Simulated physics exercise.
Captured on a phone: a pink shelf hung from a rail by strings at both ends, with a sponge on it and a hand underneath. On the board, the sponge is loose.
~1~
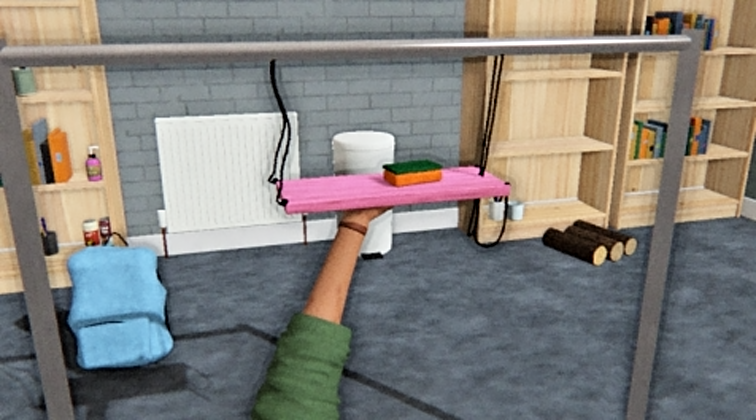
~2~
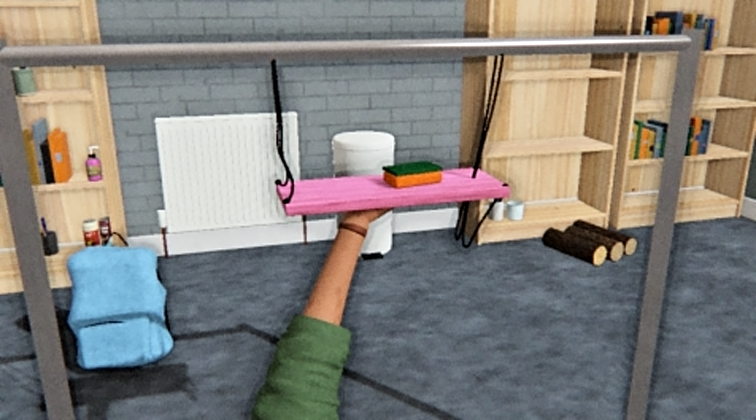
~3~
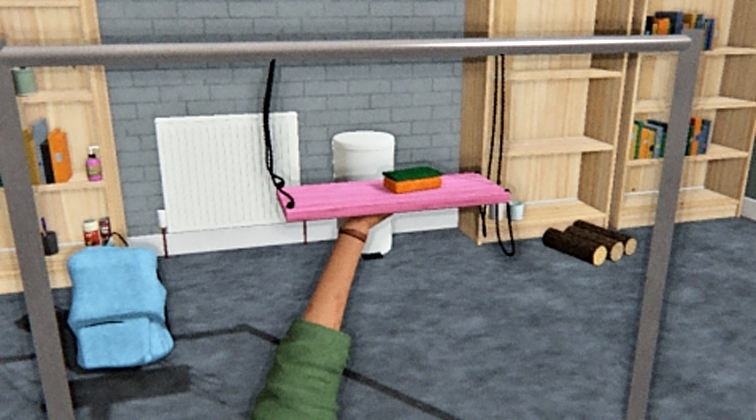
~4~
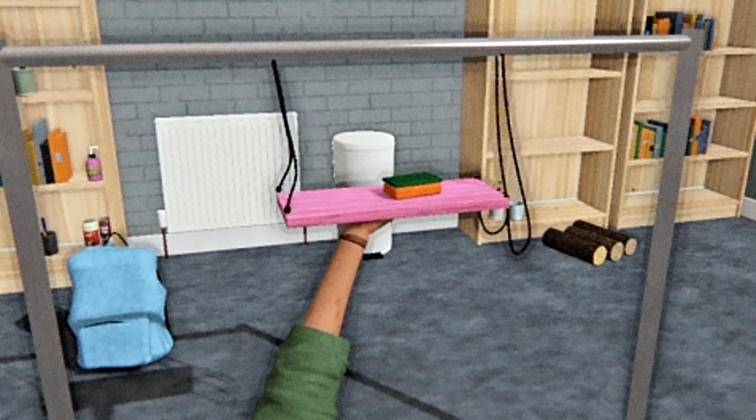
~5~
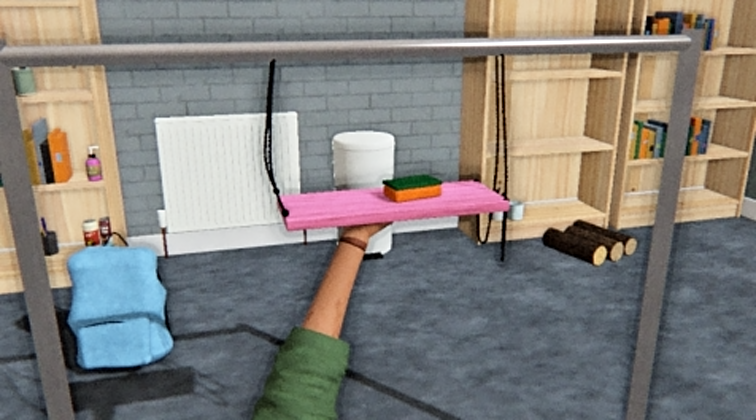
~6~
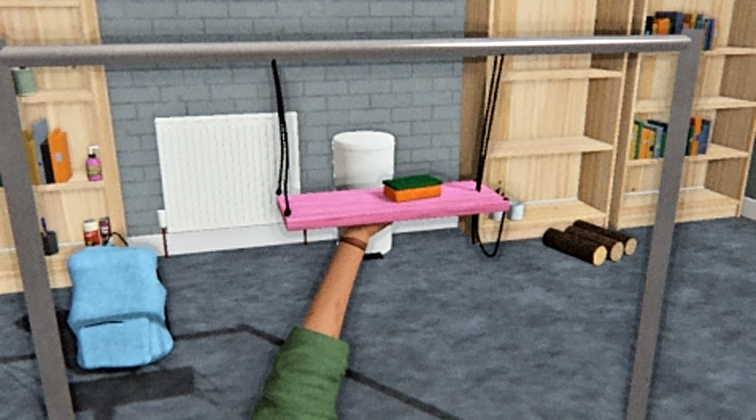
In this clip, a hand under a pink shelf hung by dark strings from a grey rail lowers it slightly, with an orange and green sponge riding on top, while the strings sway and shift, the right ones looping below the shelf.
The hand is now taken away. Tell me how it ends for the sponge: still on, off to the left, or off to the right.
It ends up off to the right.
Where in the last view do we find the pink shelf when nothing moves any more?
Around (372, 266).
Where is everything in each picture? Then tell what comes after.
Sponge (412, 173); pink shelf (404, 200), in the first picture.
Sponge (412, 175), in the second picture.
Sponge (412, 180), in the third picture.
Sponge (412, 186); pink shelf (403, 213), in the fourth picture.
Sponge (412, 189), in the fifth picture.
Sponge (412, 189); pink shelf (403, 216); left strings almost straight; right strings slack, hanging in a loop, in the sixth picture.
Then, 0.60 s past the final frame, board tipped 38° down to the right; sponge falling near (573, 295).
Then, 1.24 s past the final frame, board tipped 40° down to the right; sponge on the floor.
When it is over, board tipped 37° down to the right; sponge on the floor. The sponge goes off on the right.
